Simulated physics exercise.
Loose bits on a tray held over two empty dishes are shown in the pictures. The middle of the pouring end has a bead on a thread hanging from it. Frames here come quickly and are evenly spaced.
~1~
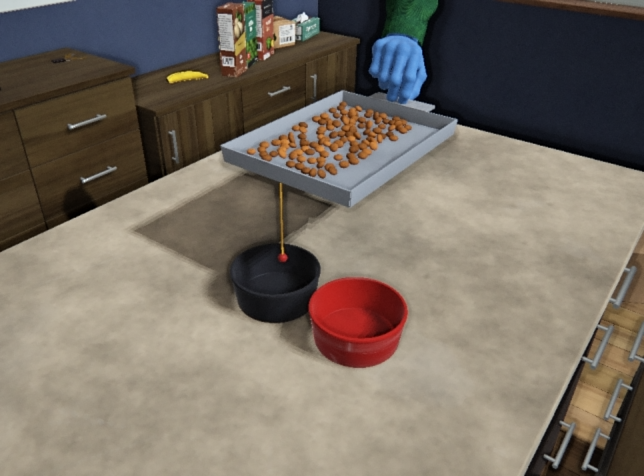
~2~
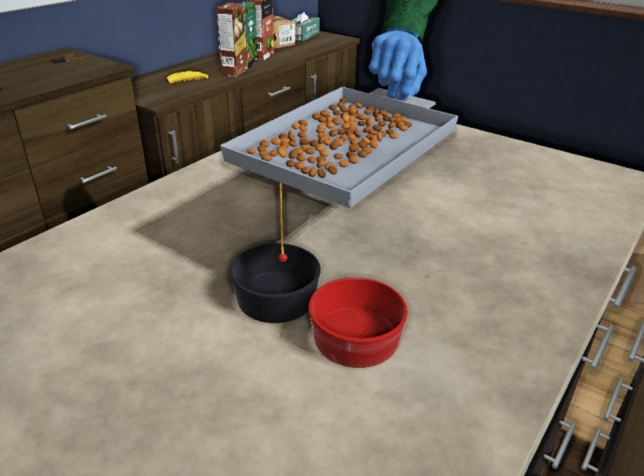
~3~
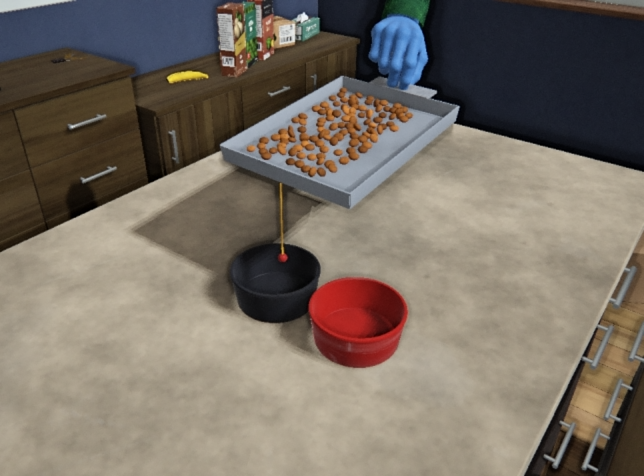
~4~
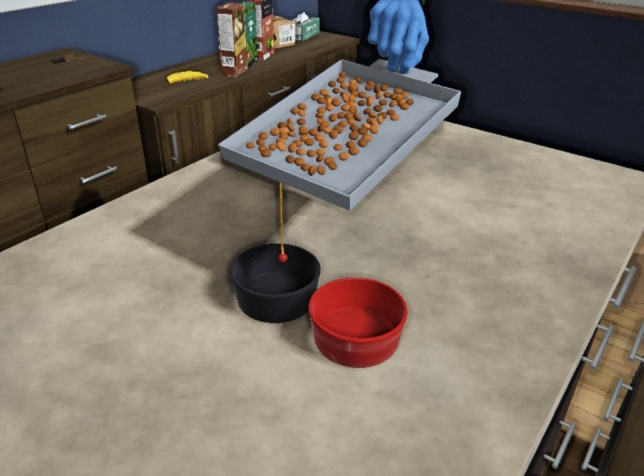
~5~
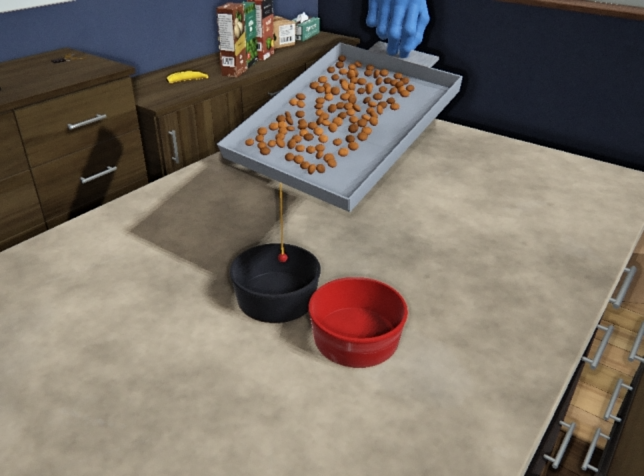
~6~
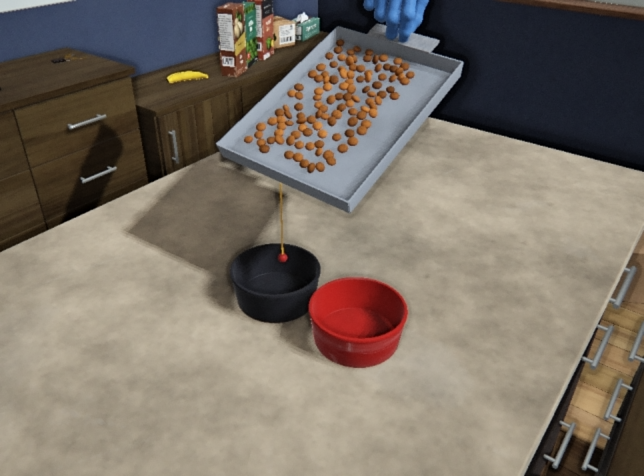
A gray tray scattered with small brown bits starts out level, held by a blue-gloved hand above a black dish and a red dish. The hand then steadily raises the far end, slanting the tray toward the dishes, its near right corner dipping slightly while the bits stay spread across it.
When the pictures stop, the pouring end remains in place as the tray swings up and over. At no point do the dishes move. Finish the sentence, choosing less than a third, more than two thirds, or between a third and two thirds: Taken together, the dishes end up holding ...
Taken together, the dishes end up holding between a third and two thirds of the load.
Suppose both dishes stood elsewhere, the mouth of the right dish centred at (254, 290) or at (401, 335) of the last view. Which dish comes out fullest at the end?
Attempt 1: The one on the right side. Attempt 2: The one on the left side.
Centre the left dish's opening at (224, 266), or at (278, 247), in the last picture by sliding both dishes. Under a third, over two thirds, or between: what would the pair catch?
For the first try it's beyond two thirds, and for the second it's less than a third.
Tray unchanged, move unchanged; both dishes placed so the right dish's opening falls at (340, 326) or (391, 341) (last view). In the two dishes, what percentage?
Around 80 and then 70 per cent.
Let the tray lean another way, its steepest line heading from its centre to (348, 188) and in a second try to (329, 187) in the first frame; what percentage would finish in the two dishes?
Lab note: Try 1 = 90 %, try 2 = 70 %.
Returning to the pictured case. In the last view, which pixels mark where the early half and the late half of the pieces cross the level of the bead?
Close to (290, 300), then close to (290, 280).
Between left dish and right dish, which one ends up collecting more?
The right-hand one.
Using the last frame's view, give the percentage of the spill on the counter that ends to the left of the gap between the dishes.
90 in a hundred, roughly.
Soon after the last picture, tray tipped steeply; nearly all on the tray; a stray few in the air.
A little later, tray tipped past a quarter turn; about a third on the tray; a small part in the right dish; a small part in the left dish; about a third outside both; a small part in the air.
Later still, tray tipped past a quarter turn; about a quarter in the right dish; a small part in the left dish; about half outside both.
At rest, tray tipped past a quarter turn; about a quarter in the right dish; a small part in the left dish; about half outside both.
